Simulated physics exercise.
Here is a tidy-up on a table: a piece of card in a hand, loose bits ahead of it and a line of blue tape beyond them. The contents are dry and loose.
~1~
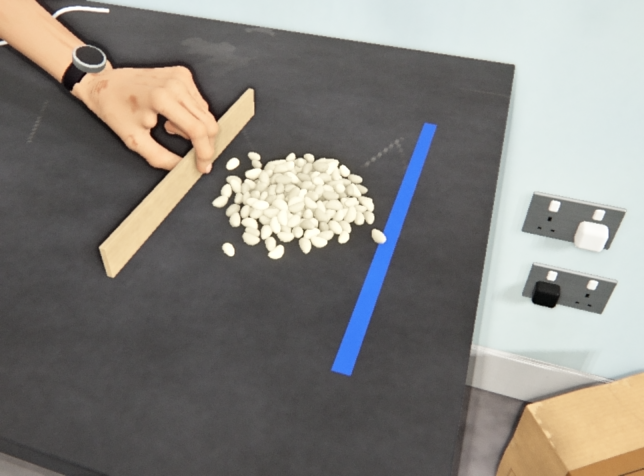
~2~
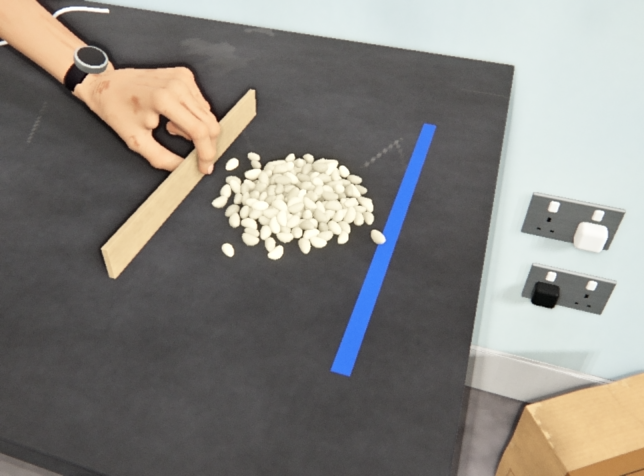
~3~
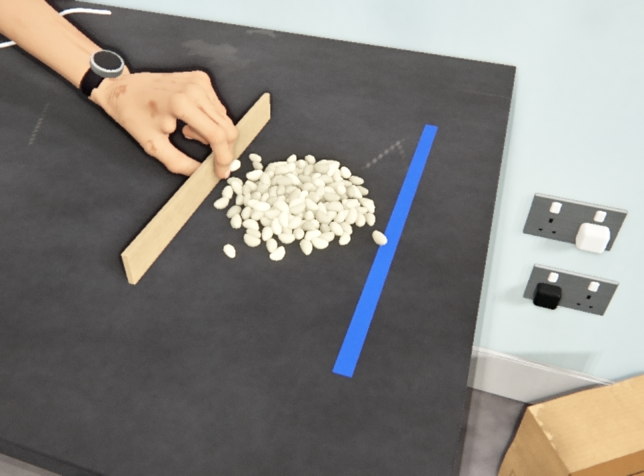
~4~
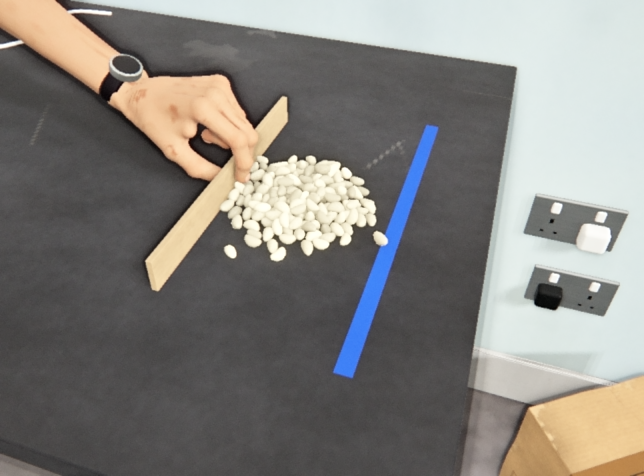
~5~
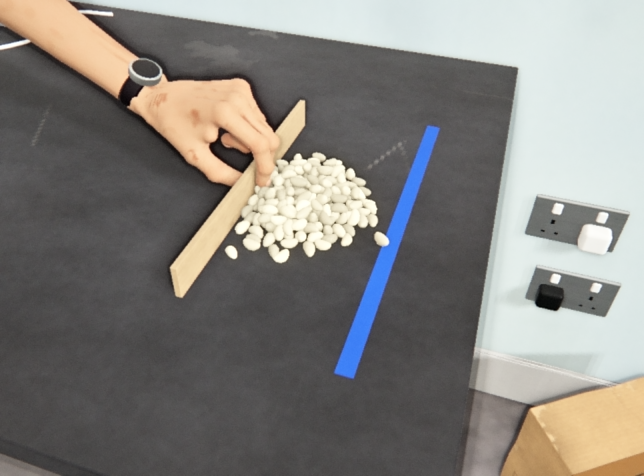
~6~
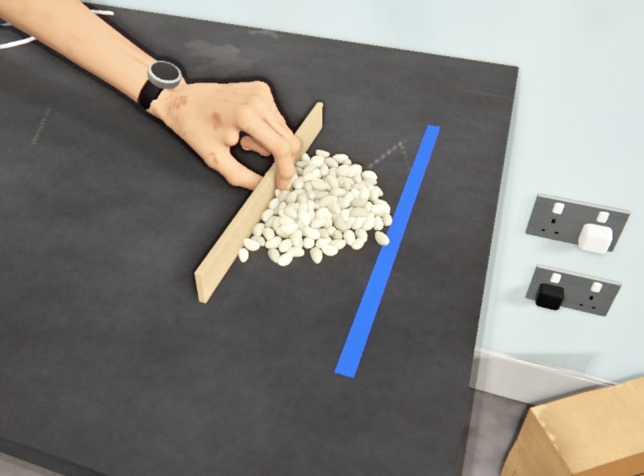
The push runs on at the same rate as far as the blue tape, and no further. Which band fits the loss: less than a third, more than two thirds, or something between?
Over the edge goes under a third of it.
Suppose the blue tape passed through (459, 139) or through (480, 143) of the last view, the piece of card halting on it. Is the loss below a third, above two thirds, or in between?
At the first place in the middle band, at the second over two thirds.
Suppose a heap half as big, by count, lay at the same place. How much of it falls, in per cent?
Some 0 per cent.
Shortly afterwards, piece of card still moving, near (343, 186); heap all on the table, its front near (443, 242).
Next, piece of card stopped at the blue tape; heap a little over the edge.
In the end, piece of card stopped at the blue tape; heap a little over the edge.
